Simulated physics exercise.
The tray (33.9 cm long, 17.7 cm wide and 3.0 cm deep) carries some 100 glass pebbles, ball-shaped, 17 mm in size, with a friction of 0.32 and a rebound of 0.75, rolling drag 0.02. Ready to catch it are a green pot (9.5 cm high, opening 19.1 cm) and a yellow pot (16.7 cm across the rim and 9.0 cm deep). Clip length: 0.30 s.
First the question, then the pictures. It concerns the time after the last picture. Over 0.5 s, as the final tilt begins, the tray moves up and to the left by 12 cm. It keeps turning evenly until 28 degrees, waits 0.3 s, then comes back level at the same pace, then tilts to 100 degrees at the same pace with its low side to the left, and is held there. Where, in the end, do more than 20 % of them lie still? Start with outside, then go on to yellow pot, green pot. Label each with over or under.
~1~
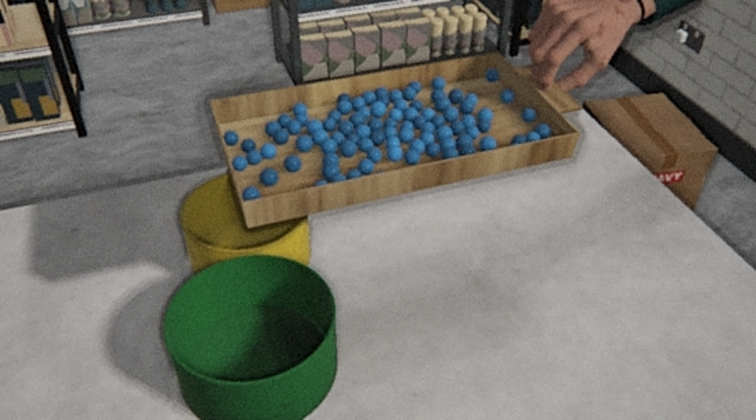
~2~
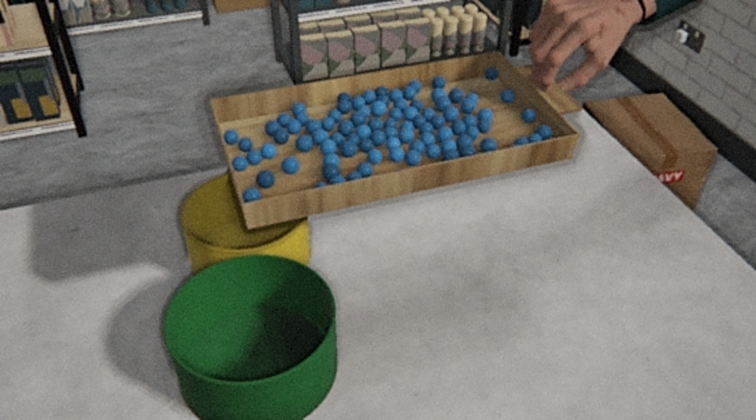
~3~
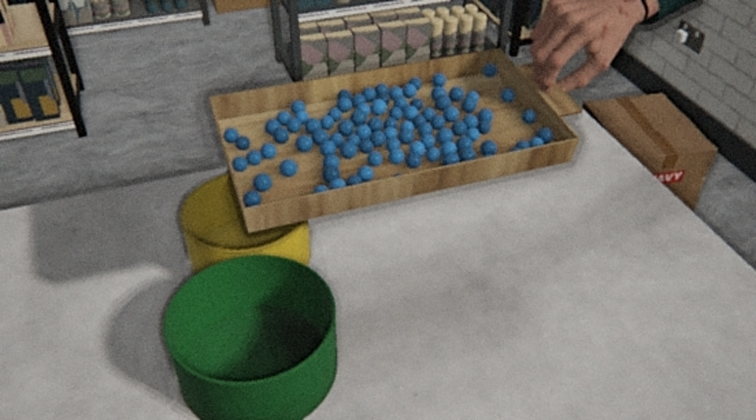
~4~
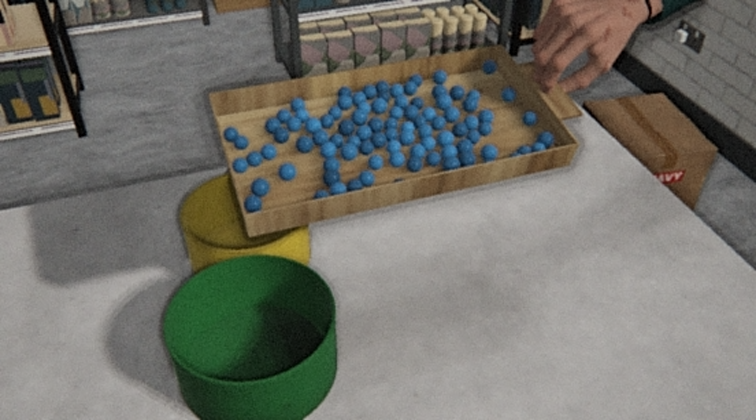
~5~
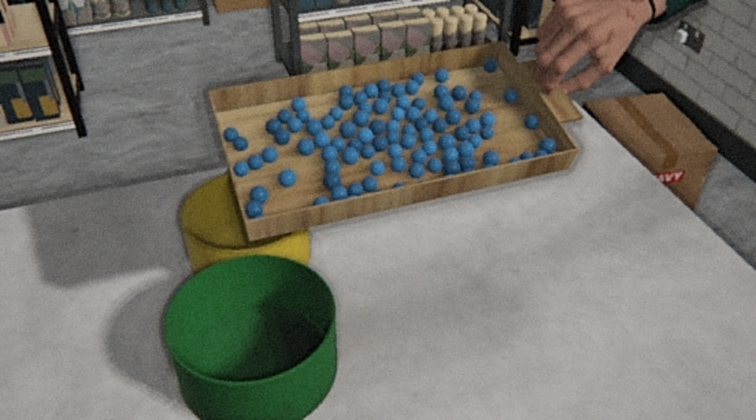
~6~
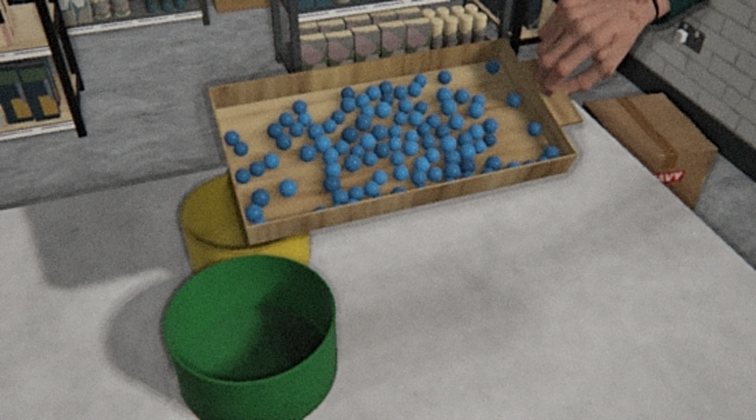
Labels - outside: Under; yellow pot: Under; green pot: Over.
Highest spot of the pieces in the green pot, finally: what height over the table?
I'd guess close to 3.5 centimetres.
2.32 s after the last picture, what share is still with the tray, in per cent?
Some 95 percent.
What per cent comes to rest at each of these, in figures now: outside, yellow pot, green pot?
Outside gets 5, the yellow pot 5, the green pot 90.
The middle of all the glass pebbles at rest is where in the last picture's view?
Near pixel (253, 359).
Then, 0.89 s after the last picture, tilt 11 degrees; tray 100 %; middle of all pieces on or above the table near (401, 163).
Then, 1.63 s after the last picture, tilt 28 degrees; tray 100 %; middle of all pieces on or above the table near (244, 164).
Then, 2.32 s after the last picture, tilt 72 degrees; tray 95 %, in the air 5 %; middle of all pieces on or above the table near (248, 221).
Then, 2.97 s after the last picture, tilt 100 degrees; yellow pot 5 %, outside 5 %, green pot 85 %, in the air 5 %; middle of all pieces on or above the table near (255, 336).
In the end, yellow pot 5 %, outside 5 %, green pot 90 %, tray 0 %.
